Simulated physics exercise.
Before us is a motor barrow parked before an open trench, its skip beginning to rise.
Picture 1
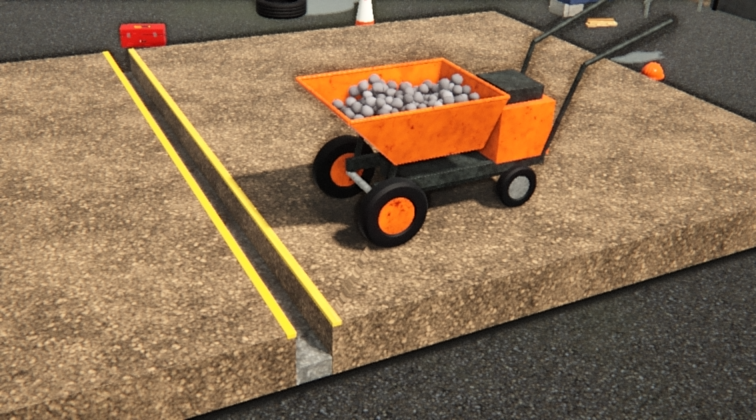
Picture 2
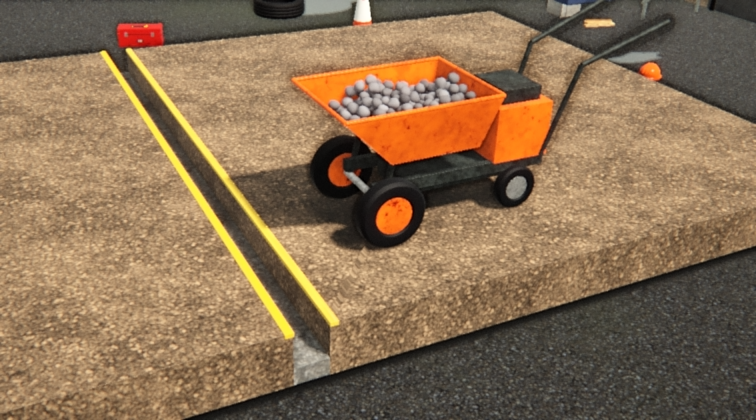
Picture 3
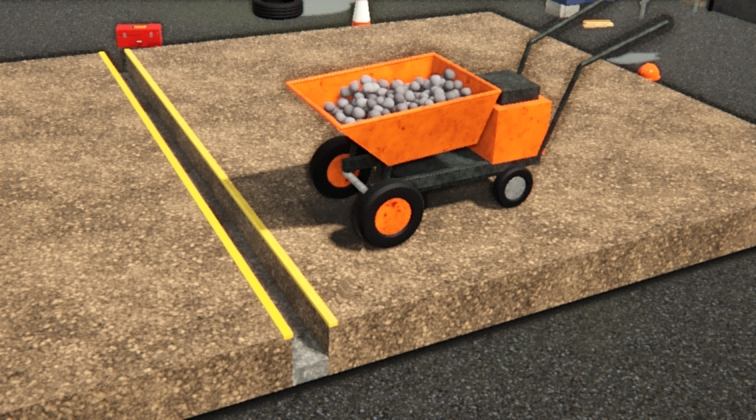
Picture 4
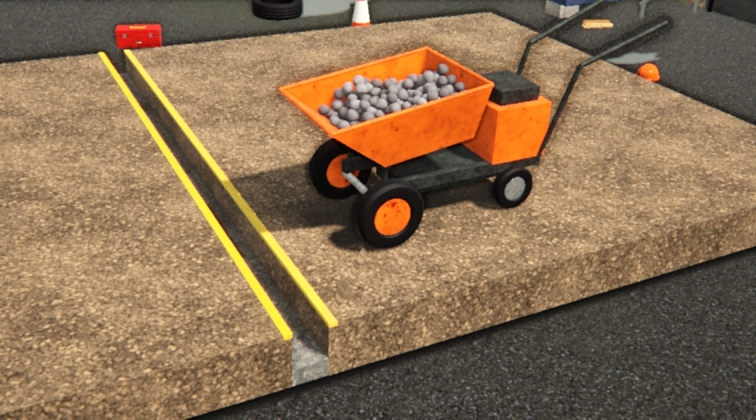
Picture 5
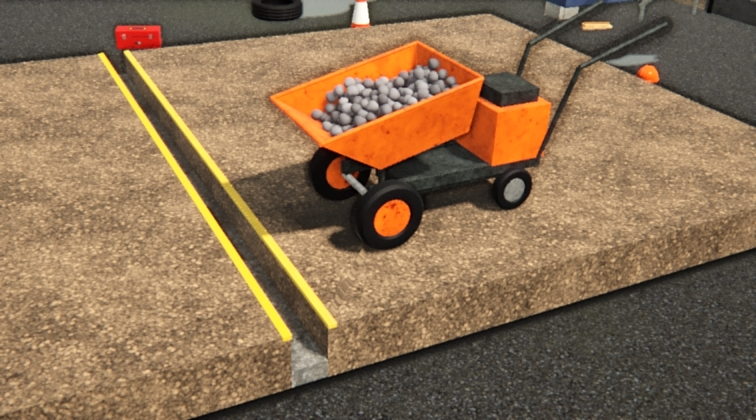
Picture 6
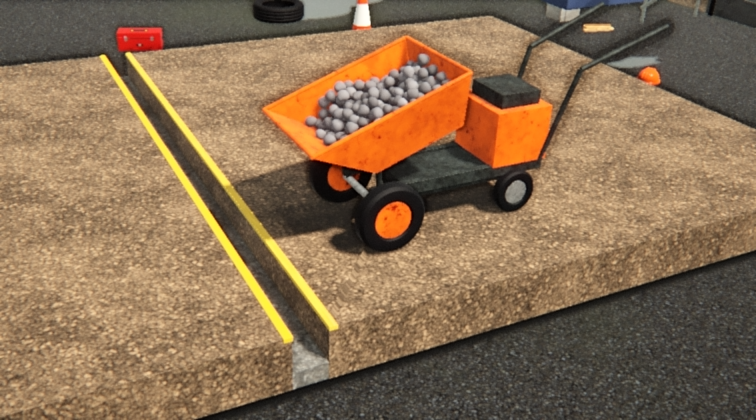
An orange motor barrow full of round grey cobbles stood beside a narrow, yellow-edged trench, and its skip slowly tilted forward to the left, the back rising while the front lip dipped.
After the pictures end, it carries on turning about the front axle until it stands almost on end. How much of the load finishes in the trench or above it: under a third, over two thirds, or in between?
In between, a third to two thirds.
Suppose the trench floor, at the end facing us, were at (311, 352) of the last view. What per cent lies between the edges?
The share would be around 30 in a hundred.
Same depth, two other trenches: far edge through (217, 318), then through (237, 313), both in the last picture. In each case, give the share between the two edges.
In order: 100 per cent, then 90 per cent.
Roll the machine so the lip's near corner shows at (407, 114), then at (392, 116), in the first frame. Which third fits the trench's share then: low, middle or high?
Lab note - position 1: One to two thirds; position 2: One to two thirds.
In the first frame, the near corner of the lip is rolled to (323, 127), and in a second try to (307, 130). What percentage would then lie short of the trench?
The first gives close to 0 per cent and the second 0 per cent.
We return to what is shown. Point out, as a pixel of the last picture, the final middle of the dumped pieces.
Resting centre, last picture - approx. (233, 249).
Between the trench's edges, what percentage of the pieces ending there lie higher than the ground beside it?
It works out at about 15 percent.
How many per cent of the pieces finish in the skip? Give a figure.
It works out near 5 percent.
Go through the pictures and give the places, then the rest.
The first picture shows lip of the skip (350, 123), level; top of the load (418, 99), round cobbles; first edge of the trench (313, 290); far edge (270, 301), the trench under half as wide as the skip, and about as deep as wide.
The second picture shows lip of the skip (346, 124), level; top of the load (414, 99).
The third picture shows lip of the skip (339, 128), tipped barely; top of the load (420, 98).
The fourth picture shows lip of the skip (331, 135), tipped a little; top of the load (414, 95).
The fifth picture shows lip of the skip (322, 145), tipped a little; top of the load (413, 90).
The sixth picture shows lip of the skip (313, 157), tipped clearly; top of the load (420, 86); first edge of the trench (310, 294); far edge (267, 305).
Just after the last frame, skip tipped steeply; every one in the skip.
A moment on, skip tipped steeply; the larger part in the skip; about a tenth in or heaped over the trench; about a tenth beyond it; just a few falling.
Further on, skip tipped right over; about a tenth in the skip; roughly a third in or heaped over the trench; roughly half beyond it.
When it is over, skip tipped right over; just a few in the skip; roughly half in or heaped over the trench; roughly half beyond it.
